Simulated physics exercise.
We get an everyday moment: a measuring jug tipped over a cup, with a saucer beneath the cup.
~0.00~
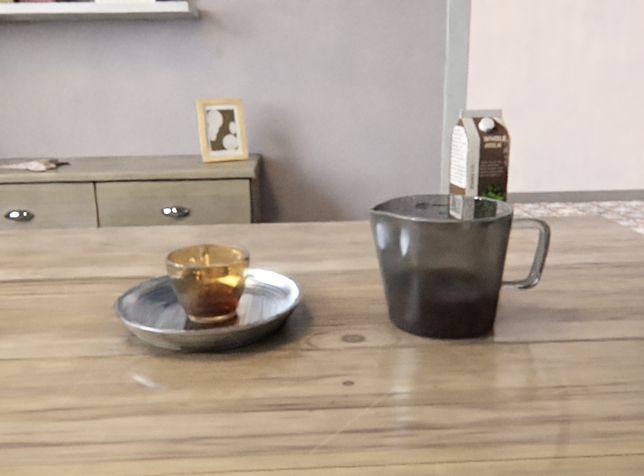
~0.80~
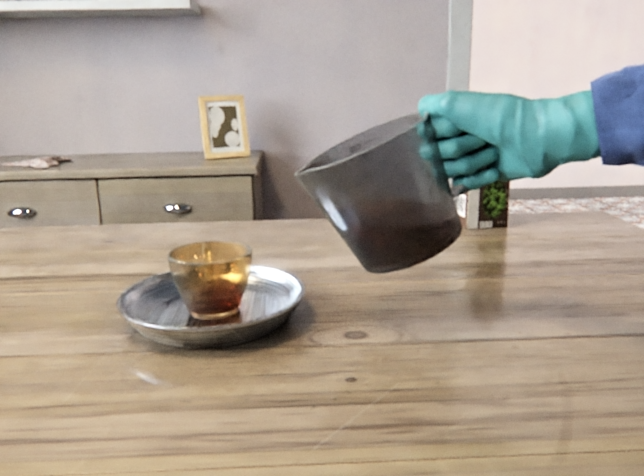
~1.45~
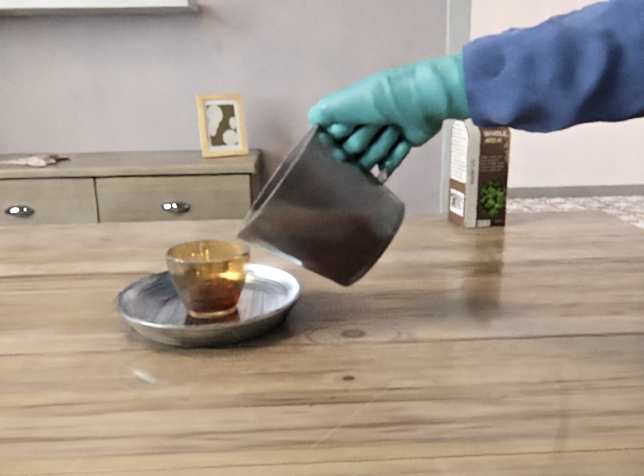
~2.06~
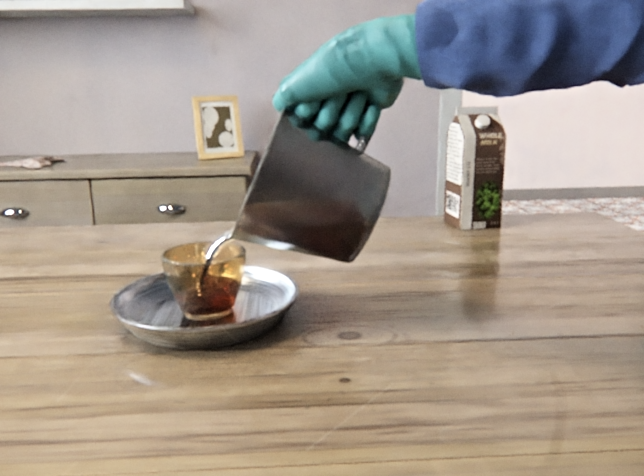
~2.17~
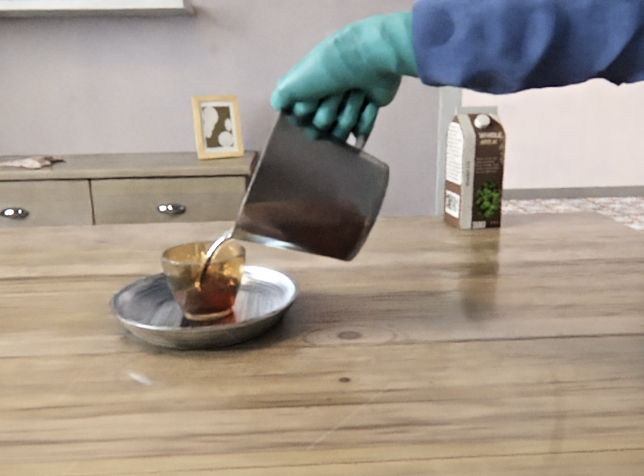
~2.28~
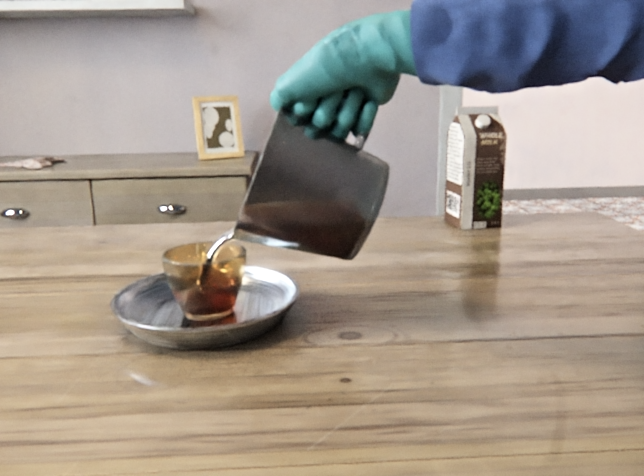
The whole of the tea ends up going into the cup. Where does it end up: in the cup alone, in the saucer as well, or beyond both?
It reaches the saucer but no further.
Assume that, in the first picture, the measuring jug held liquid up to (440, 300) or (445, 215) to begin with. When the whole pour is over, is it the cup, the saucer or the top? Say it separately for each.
In turn: Stays in the cup, on to the top.
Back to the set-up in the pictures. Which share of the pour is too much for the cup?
Roughly 30 %.
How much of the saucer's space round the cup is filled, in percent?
Roughly 20 percent.
After 3.7 s, the cup is nearly full; the saucer is dry.
After 4.8 s, the cup is full to the brim; the saucer is wet, with room to spare.
After 6.4 s, the cup is full to the brim; the saucer is wet, with room to spare.
